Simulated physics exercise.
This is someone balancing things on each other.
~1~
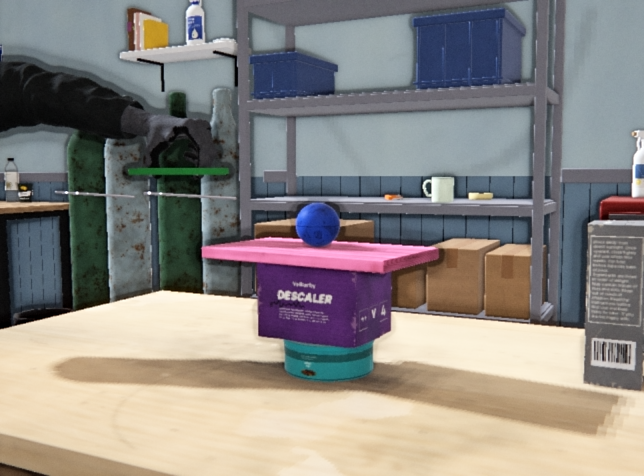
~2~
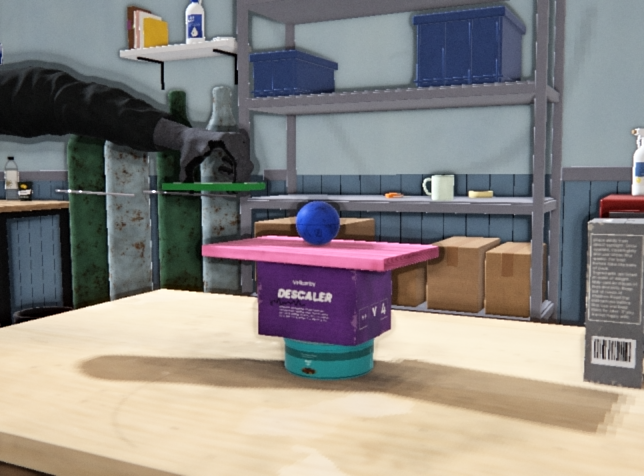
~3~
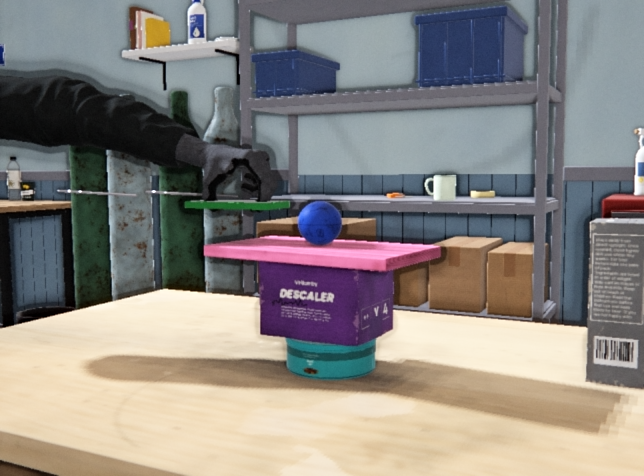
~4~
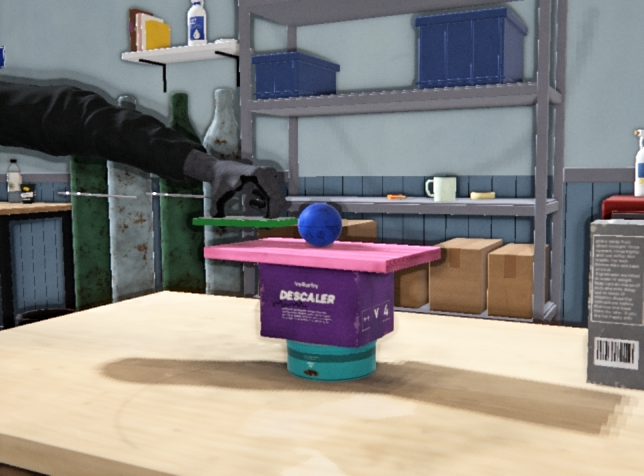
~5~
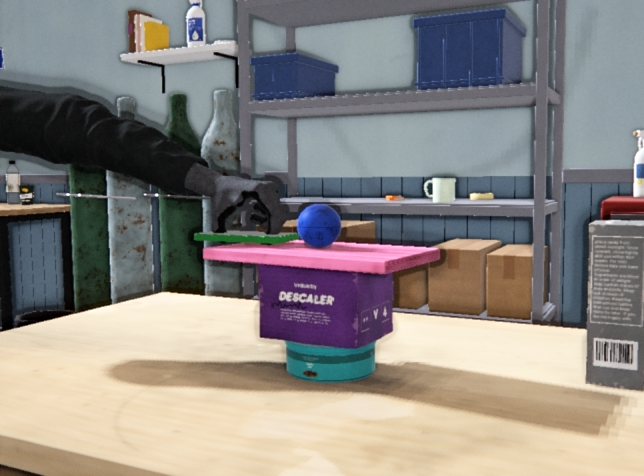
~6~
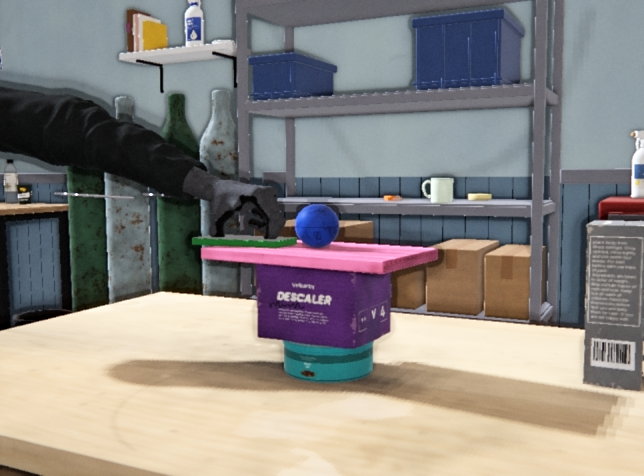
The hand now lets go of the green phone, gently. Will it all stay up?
Here the pile stays up.
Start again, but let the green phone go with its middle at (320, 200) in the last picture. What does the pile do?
Then it loses its balance.
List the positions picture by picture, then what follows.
Coming down; green phone (178, 171); blue ball (318, 225), in the first frame.
Coming down; green phone (214, 187); purple box (325, 295), in the second frame.
Coming down; green phone (237, 204); turquoise tub (331, 350), in the third frame.
Coming down; green phone (245, 221); blue ball (320, 225), in the fourth frame.
Coming down; green phone (246, 237); purple box (327, 297), in the fifth frame.
Set down, still held; green phone (245, 241); turquoise tub (329, 353), in the sixth frame.
Then, 0.20 s later than the last frame, all is still.
Then, 1.00 s later than the last frame, green phone resting near (243, 242).
When it is over, all 7 as before. End places, in pixels of the last picture, green phone near (243, 242). The pile holds.
